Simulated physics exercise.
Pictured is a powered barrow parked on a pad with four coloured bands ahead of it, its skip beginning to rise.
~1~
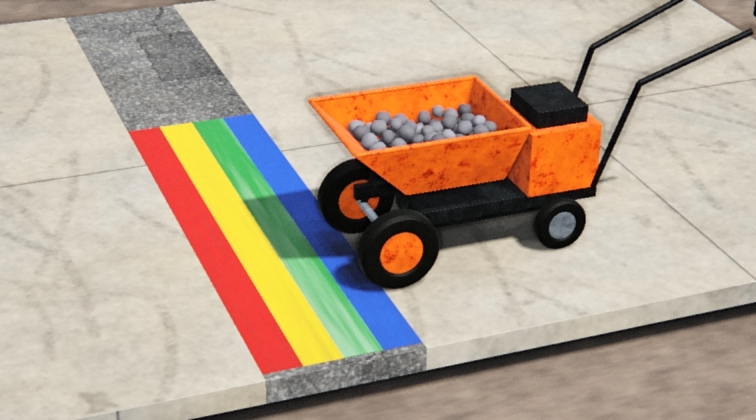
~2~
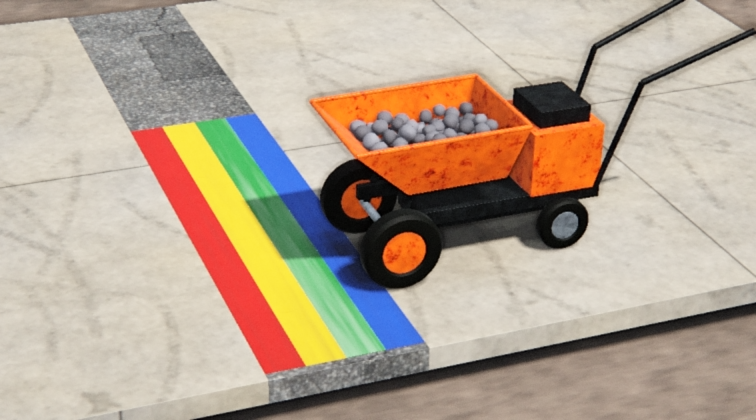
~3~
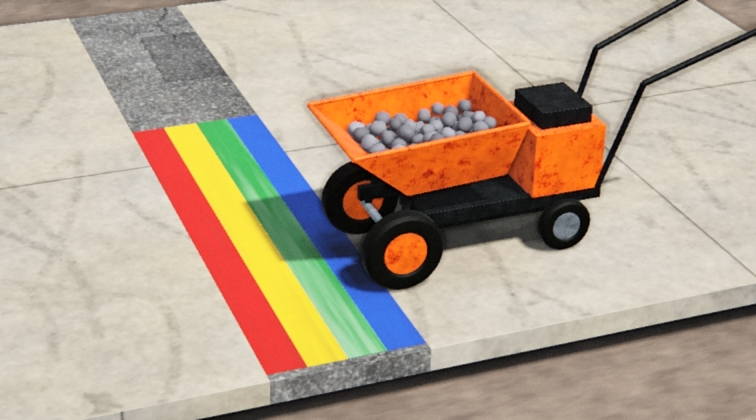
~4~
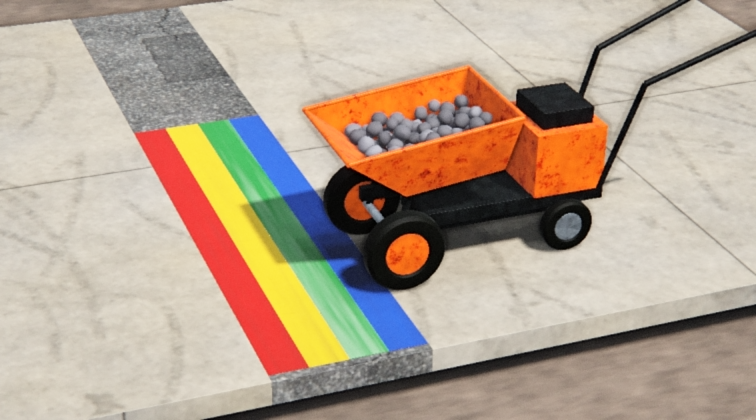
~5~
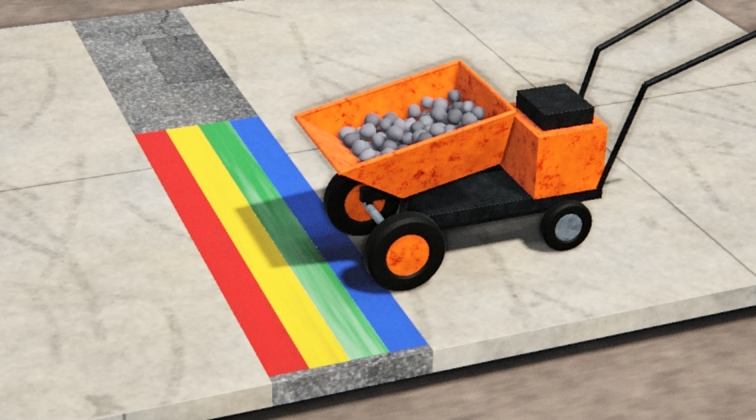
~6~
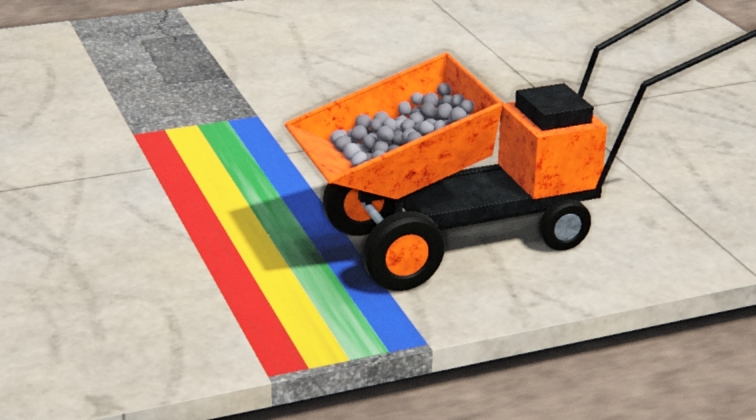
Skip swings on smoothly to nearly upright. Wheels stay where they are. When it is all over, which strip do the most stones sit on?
On the red strip.
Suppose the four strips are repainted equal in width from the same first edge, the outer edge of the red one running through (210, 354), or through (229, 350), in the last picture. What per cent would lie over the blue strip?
Shares: Close to 0 %; close to 0 %.
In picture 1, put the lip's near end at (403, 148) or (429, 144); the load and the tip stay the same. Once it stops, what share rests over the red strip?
The shares come out close to 30 and 20 per cent, in that order.
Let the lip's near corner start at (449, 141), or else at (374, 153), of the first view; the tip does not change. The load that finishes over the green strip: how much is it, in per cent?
I'd put it at around 30 percent the first time and 0 percent the second.
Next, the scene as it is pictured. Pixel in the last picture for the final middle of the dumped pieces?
(211, 285).
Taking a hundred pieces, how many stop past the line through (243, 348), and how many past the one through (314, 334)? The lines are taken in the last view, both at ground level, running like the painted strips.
Near 40 % and near 80 %, in that order.
Just after the last frame, skip tipped steeply; every one in the skip.
A moment on, skip tipped right over; roughly half in the skip; about a tenth over the yellow strip; roughly a third over the red strip; about a tenth off the paint.
Further on, skip tipped right over; roughly a quarter in the skip; just a few over the yellow strip; roughly a third over the red strip; roughly half off the paint.
When it is over, skip tipped right over; roughly a quarter in the skip; not one over the blue strip; not one over the green strip; just a few over the yellow strip; roughly a third over the red strip; roughly half off the paint.
